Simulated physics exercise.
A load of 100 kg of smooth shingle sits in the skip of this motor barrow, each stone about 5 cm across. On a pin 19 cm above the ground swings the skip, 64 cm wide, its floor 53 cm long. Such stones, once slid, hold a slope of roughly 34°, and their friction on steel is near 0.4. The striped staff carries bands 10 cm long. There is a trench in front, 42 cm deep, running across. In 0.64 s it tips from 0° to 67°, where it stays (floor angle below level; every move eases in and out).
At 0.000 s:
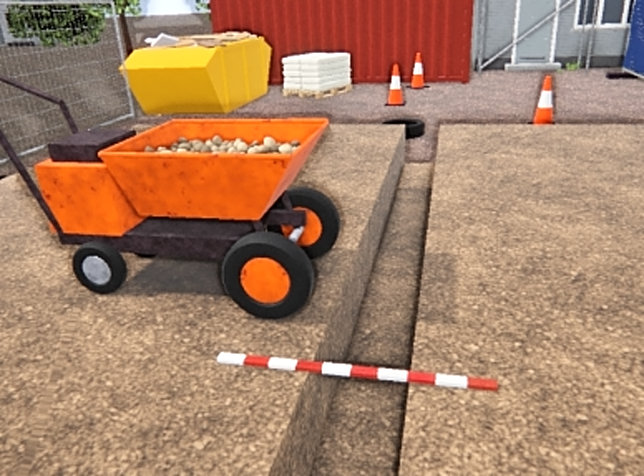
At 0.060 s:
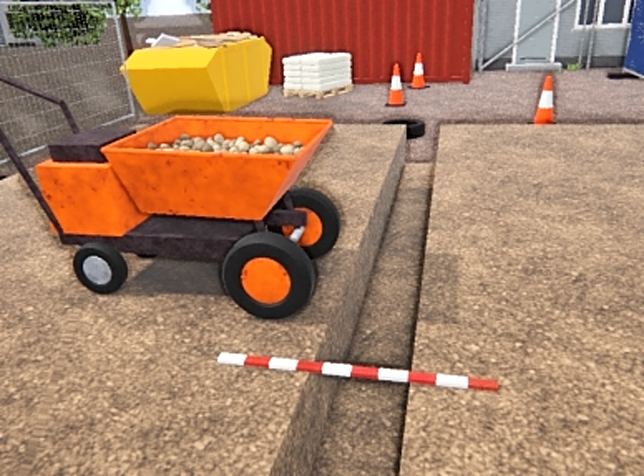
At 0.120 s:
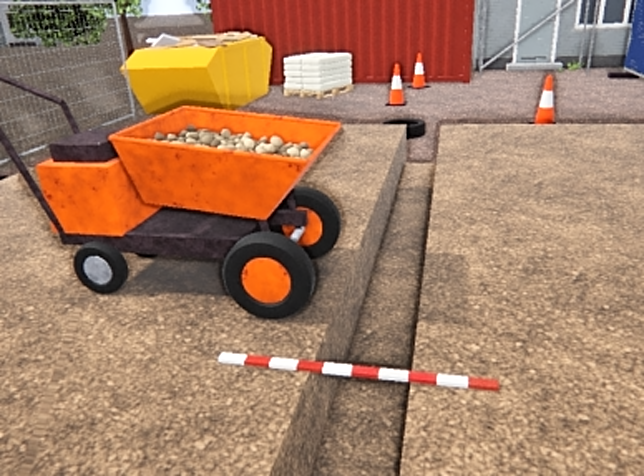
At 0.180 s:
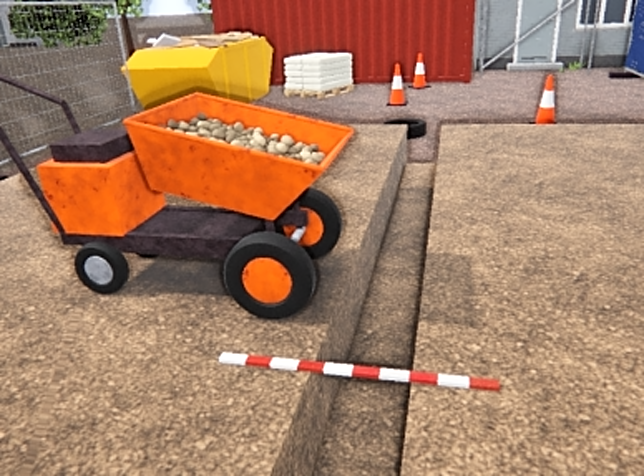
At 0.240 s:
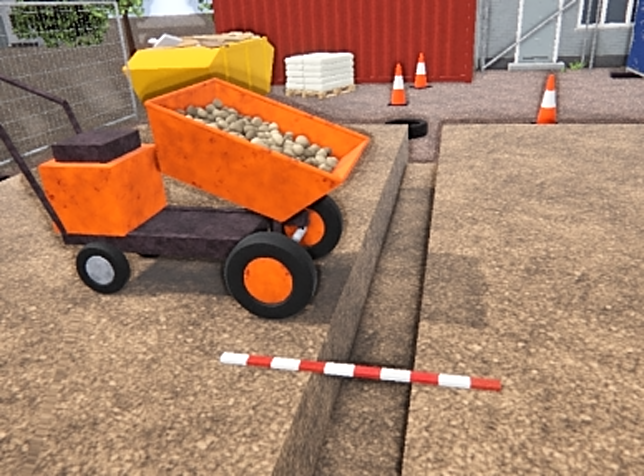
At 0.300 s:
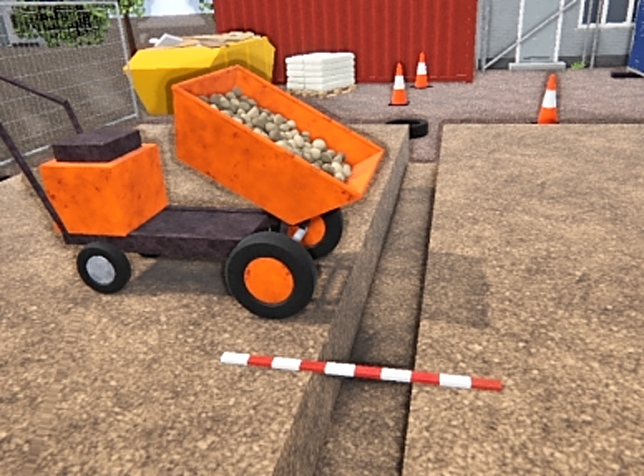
Orange motor barrow standing beside a narrow trench, its skip of rounded stones tilting steadily forward and down to the right.
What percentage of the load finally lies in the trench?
About 22 per cent.
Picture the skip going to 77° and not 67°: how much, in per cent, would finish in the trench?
In that case around 15 percent.
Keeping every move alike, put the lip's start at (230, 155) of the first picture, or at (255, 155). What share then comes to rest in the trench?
First some 65, then 45 per cent.
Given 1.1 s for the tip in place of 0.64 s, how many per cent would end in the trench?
It would come to roughly 35 per cent.
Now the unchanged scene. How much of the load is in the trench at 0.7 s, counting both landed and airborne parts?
Approx. 0 % of the load.
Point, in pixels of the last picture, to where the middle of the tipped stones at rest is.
Resting centre: About (484, 295).
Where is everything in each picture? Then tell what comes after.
Lip at (291, 157), floor tilted 0°, highest stones at (230, 147), in the first frame.
The skip is at 2°, its lip at (295, 159); the top of the load is at (226, 145); the stones move at 0.4 m/s on average, in the second frame.
Lip at (307, 162), floor tilted 6°, highest stones at (209, 138); the stones move at 0.8 m/s on average, in the third frame.
The skip is at 13°, its lip at (323, 170); the top of the load is at (201, 126); the stones move at 1.1 m/s on average, in the fourth frame.
Lip at (342, 181), floor tilted 21°, highest stones at (212, 113); the stones move at 1.2 m/s on average, in the fifth frame.
Lip at (360, 197), floor tilted 30°, highest stones at (229, 101); the stones move at 1.3 m/s on average, in the sixth frame.
After 0.5 s the floor is at 57°; 100 % in the skip; the foremost stones are at (380, 216).
After 0.7 s the floor is at 67°; 78 % in the skip, 2 % in the trench, 20 % past the trench; the foremost stones are at (484, 271).
After 1.1 s the floor is at 67°; 27 % in the skip, 2 % in the trench, 72 % past the trench; the foremost stones are past the picture's edge.
After 3.0 s the floor is at 67°; 0 % in the skip, 22 % in the trench, 78 % past the trench; the foremost stones are past the picture's edge.
